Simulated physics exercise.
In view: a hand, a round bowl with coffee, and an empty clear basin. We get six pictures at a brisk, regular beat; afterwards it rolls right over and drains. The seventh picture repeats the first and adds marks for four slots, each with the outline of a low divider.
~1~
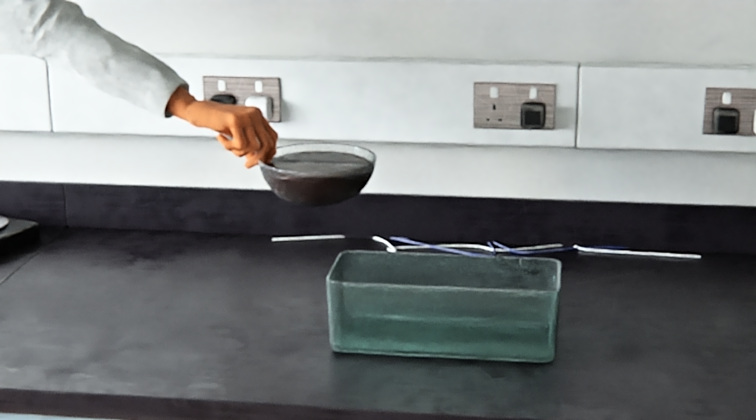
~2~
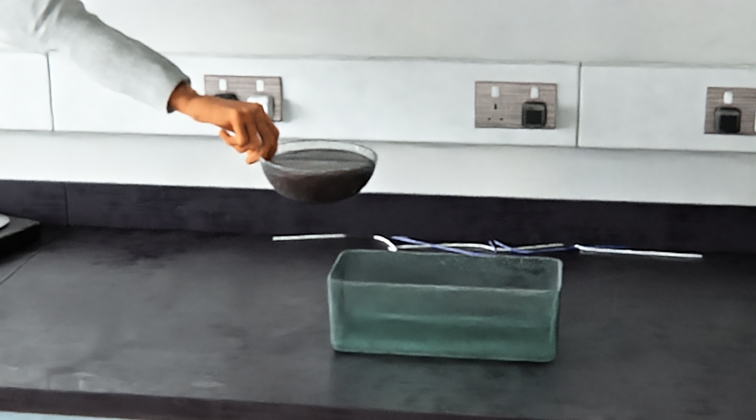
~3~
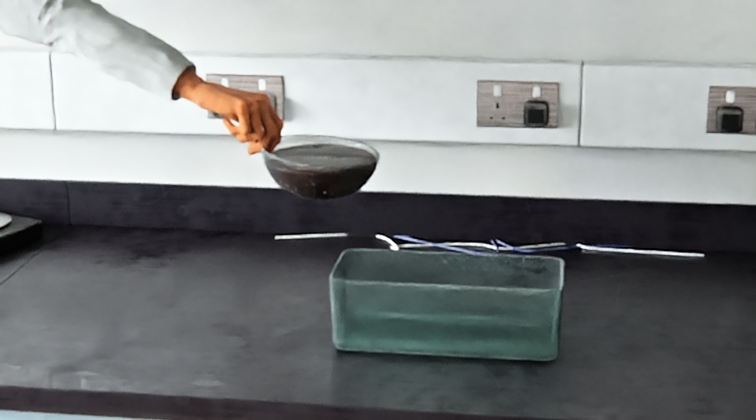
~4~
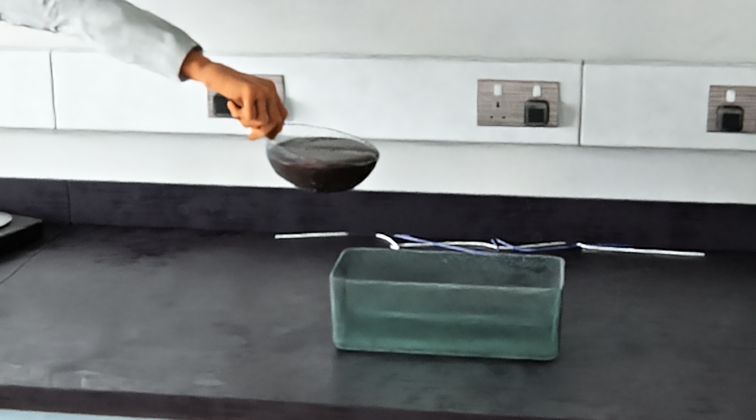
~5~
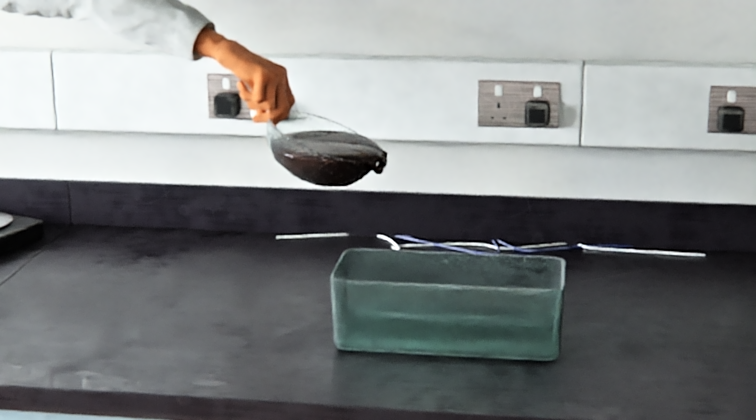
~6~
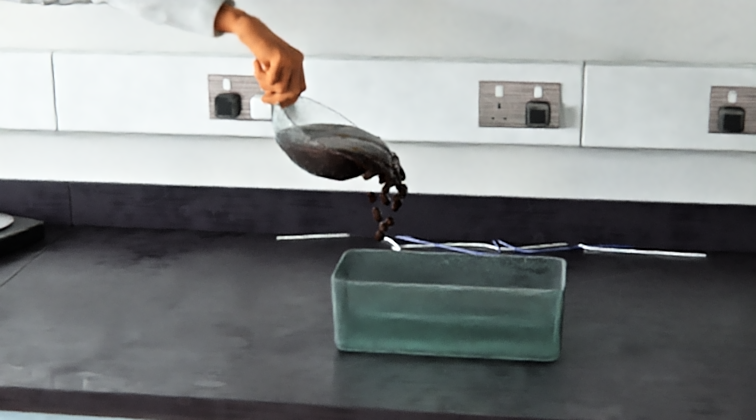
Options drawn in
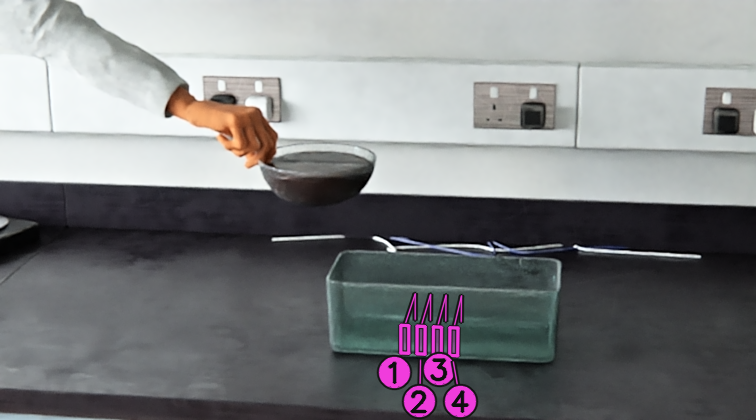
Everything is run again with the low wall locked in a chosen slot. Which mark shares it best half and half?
Go for 4.
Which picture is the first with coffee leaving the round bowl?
Picture 4.
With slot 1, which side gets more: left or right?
The right one.
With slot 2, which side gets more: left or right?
The right one.
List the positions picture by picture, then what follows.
Upright, lip at (374, 159); basin from (331, 349) to (556, 360); nothing has left yet.
Upright, lip at (375, 158); nothing has left yet.
Tipped about 5°, lip at (377, 157); nothing has left yet.
Tipped about 12°, lip at (377, 156); coffee is over the lip, down to (377, 156).
Tipped about 21°, lip at (378, 157); coffee is over the lip, down to (379, 169).
Tipped about 31°, lip at (379, 157); coffee is over the lip, down to (382, 235).
On the marked copy, 1 at (404, 359); 2 at (420, 359); 3 at (436, 360); 4 at (453, 361).
With 1, about 6 % ends left of the wall and 92 % right of it.
With 2, about 10 % ends left of the wall and 88 % right of it.
With 3, about 24 % ends left of the wall and 74 % right of it.
With 4, about 48 % ends left of the wall and 50 % right of it.
